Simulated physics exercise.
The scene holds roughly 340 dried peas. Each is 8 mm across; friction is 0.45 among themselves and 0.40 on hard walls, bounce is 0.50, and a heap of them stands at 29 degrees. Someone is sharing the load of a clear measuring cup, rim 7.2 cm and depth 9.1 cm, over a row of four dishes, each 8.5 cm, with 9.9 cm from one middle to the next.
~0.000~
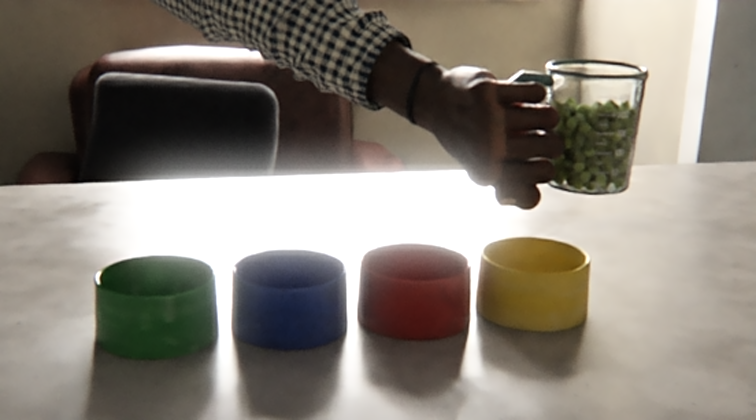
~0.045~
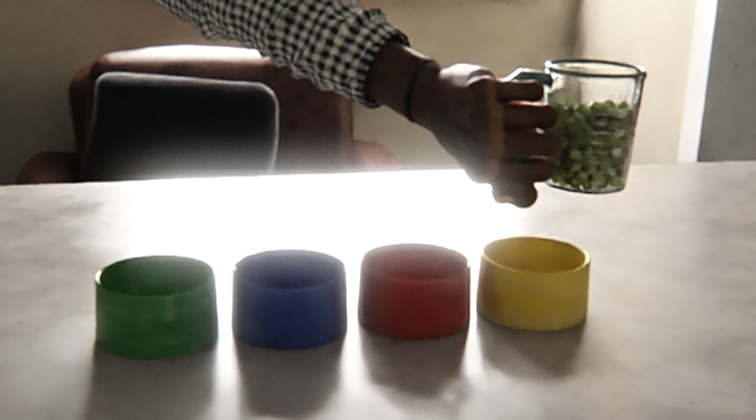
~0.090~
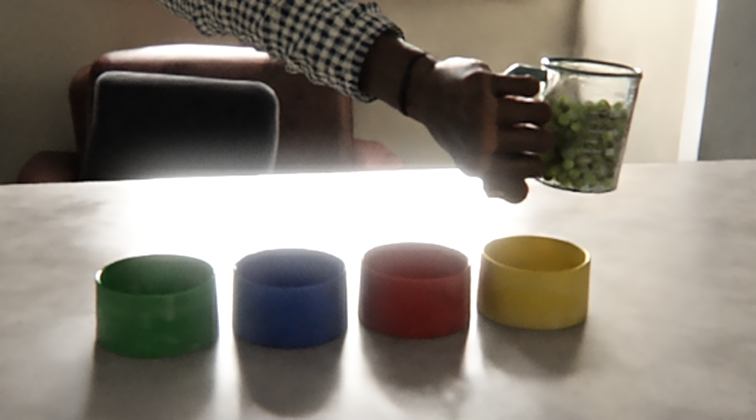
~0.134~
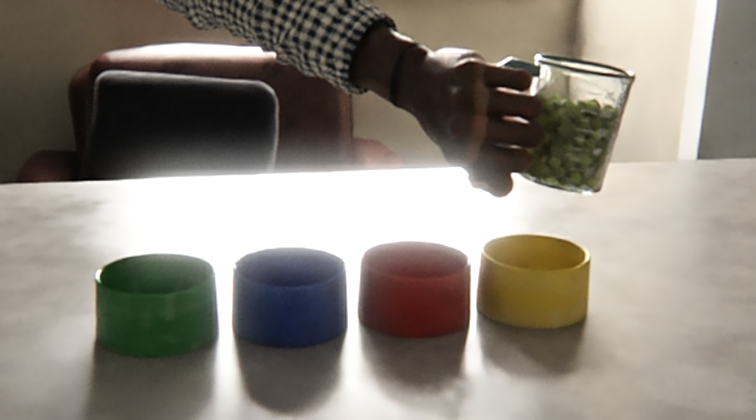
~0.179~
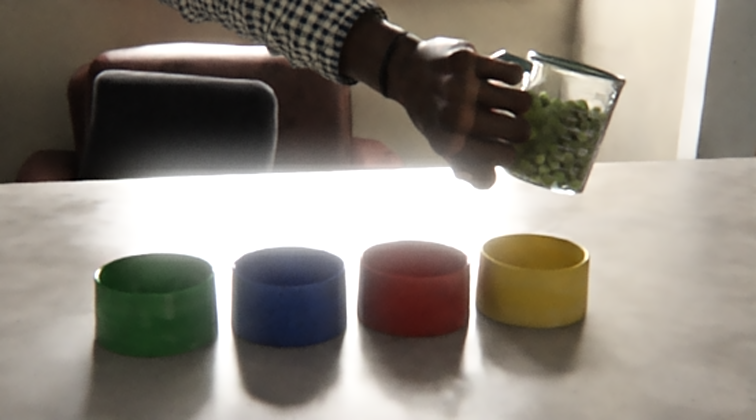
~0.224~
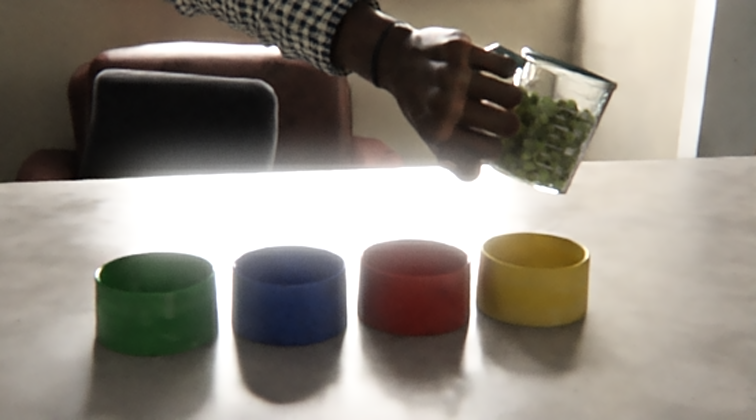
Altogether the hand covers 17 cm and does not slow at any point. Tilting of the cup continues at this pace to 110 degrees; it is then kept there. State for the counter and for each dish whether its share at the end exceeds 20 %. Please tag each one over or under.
Red - over; blue - under; green - under; yellow - under; counter - over.
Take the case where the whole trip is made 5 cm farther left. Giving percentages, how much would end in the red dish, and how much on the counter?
Then I'd expect red at 100 and the counter at 0.
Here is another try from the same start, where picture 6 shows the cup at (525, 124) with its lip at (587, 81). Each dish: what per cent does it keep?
Red 50; blue 0; green 0; yellow 10.
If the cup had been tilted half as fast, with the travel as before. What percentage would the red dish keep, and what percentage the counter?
In that case red 50; counter 40.
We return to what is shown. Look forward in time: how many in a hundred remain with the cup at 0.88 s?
Around 100 percent.
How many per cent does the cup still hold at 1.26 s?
It should be near 50 per cent.
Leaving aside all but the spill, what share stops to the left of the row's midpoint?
The answer is some 0 per cent.
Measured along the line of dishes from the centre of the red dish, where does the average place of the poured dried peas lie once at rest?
Offset: About 4 cm, rightward.
After 0.62 s, tilt 63 degrees; cup holds 100 %.
After 0.88 s, tilt 92 degrees; cup holds 100 %.
After 1.26 s, tilt 110 degrees; cup holds 50 %, red 25 %, yellow 5 %.
In the end, at 2.4 s, red 50 %, blue 0 %, green 0 %, yellow 15 %, counter 35 %.
